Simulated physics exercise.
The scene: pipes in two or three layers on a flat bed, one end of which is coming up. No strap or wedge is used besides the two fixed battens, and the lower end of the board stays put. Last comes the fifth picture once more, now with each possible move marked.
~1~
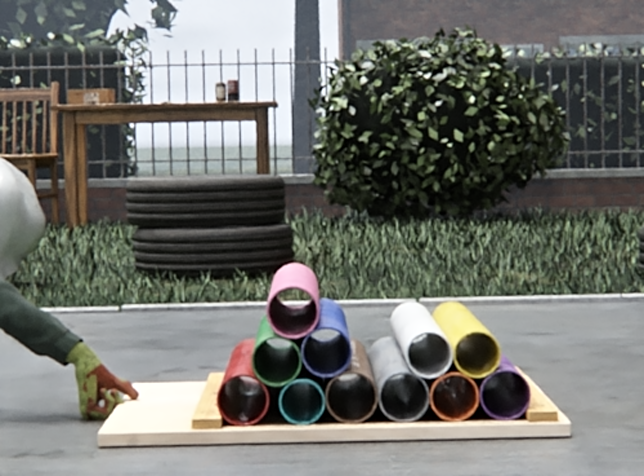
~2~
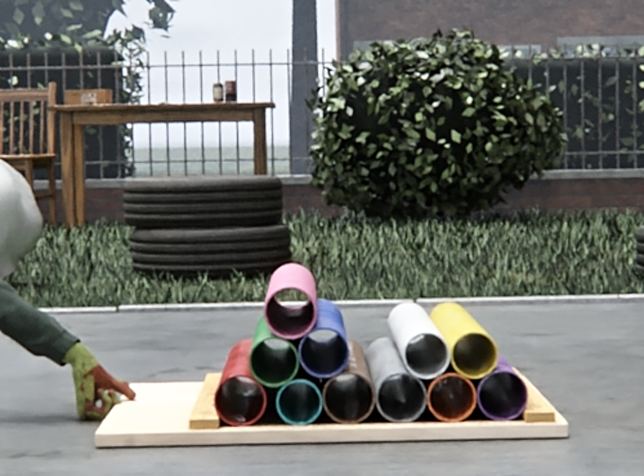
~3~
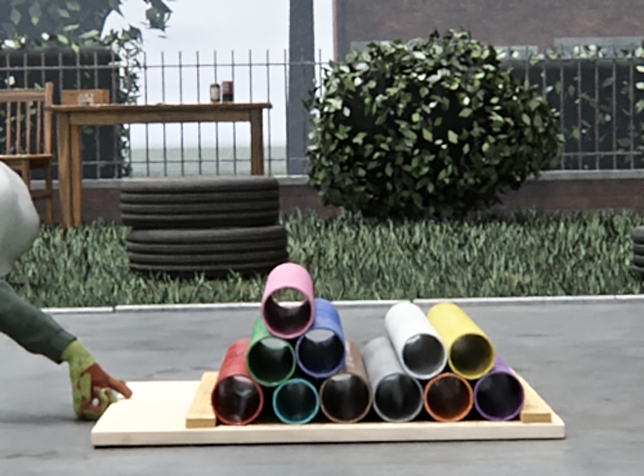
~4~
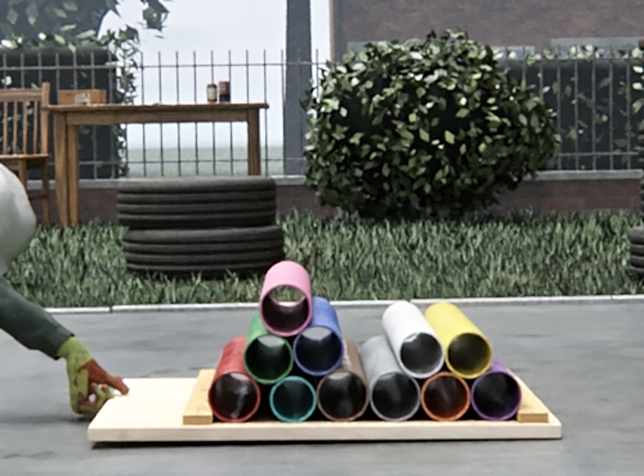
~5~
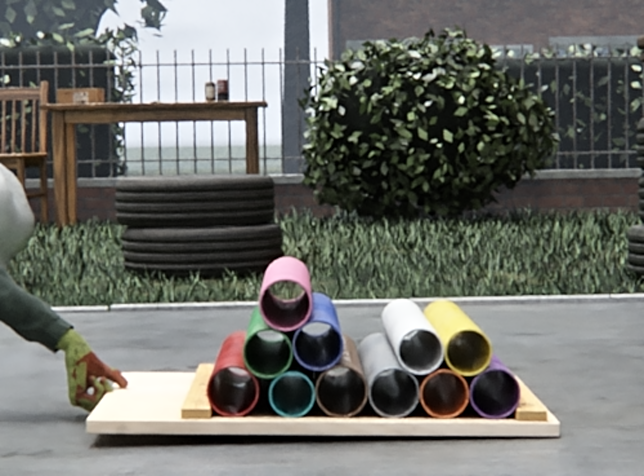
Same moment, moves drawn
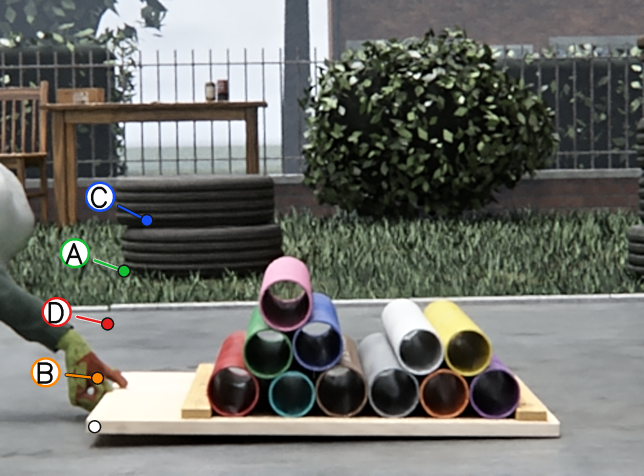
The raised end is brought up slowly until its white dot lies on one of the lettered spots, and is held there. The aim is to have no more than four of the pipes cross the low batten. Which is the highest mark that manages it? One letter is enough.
Up to A.
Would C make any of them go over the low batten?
Yes.
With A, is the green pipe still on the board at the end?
The green pipe: Yes.
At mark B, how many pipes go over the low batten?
The count is none.
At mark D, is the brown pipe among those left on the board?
Yes, with D.
On the marked copy, A at (124, 271); B at (98, 378); C at (147, 221); D at (108, 324); the white dot at (95, 427).
With A. Early on, board at 15°.
Further on, board at 21°.
At the end, board at 21°, none over the low batten.
As for the rest, B none over the low batten; C eleven over the low batten; D none over the low batten.
